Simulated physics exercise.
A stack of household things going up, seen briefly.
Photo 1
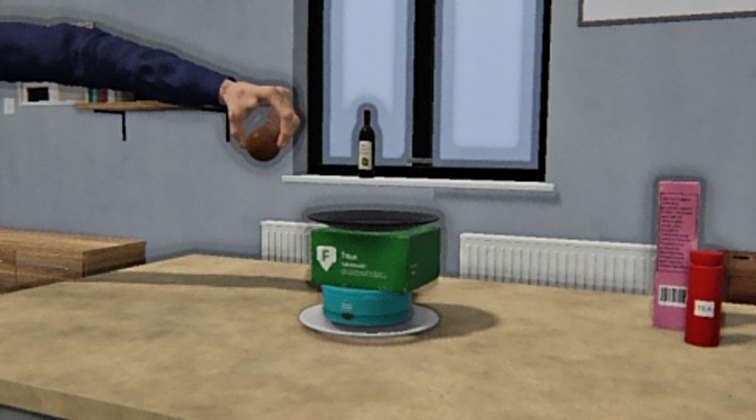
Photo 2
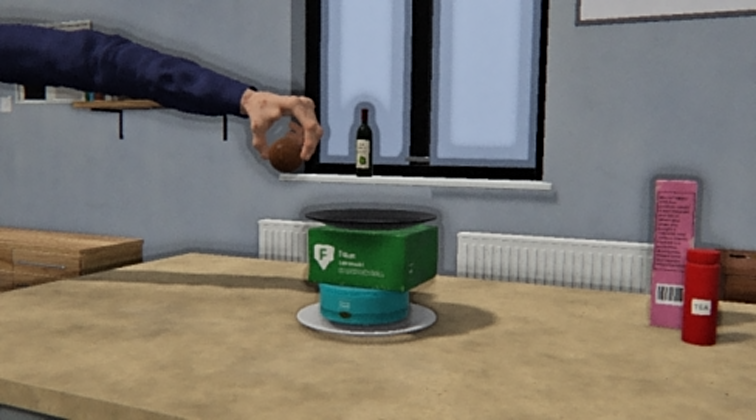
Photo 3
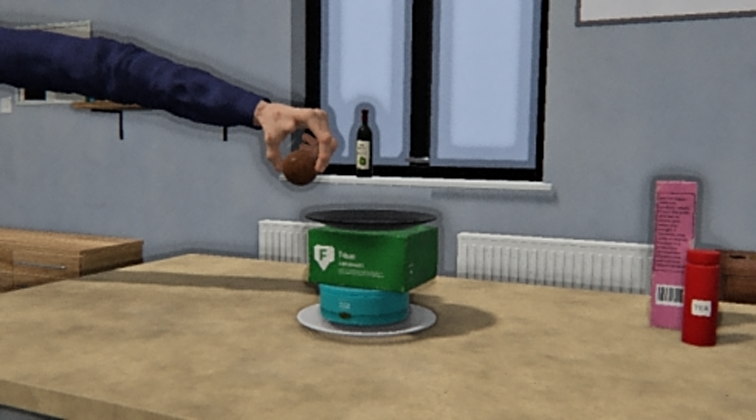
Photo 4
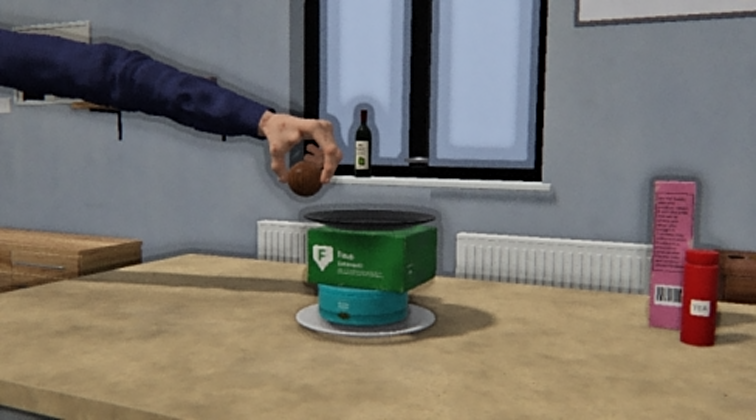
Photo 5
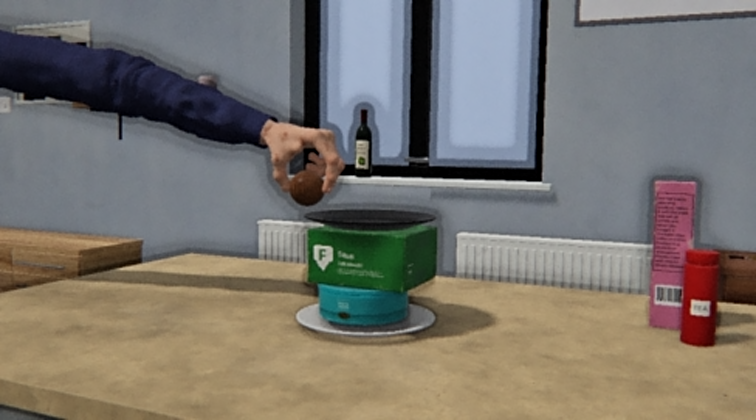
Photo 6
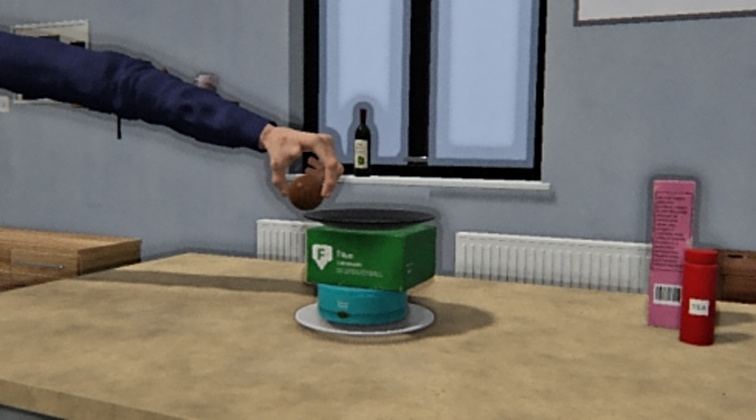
The clip shows a hand holding a brown, rounded object, moving right and lowering it toward a dark plate atop a green box and turquoise tub, while the stack and the pink and red containers stay still.
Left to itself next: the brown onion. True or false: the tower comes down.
True.
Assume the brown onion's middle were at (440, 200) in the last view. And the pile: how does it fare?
Afterwards the pile tumbles over.
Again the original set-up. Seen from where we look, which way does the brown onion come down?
Result: Further left.
Then, 0.40 s past the last view, brown onion now fallen.
Then, 0.50 s past the last view, things are still on the move.
Then, 0.80 s past the last view, nothing new.
Then, 2.20 s past the last view, brown onion resting near (273, 293).
Finally, fallen, brown onion; the other 6 still in place. Final places as the last picture's camera would see them, brown onion near (273, 293). The pile comes apart.
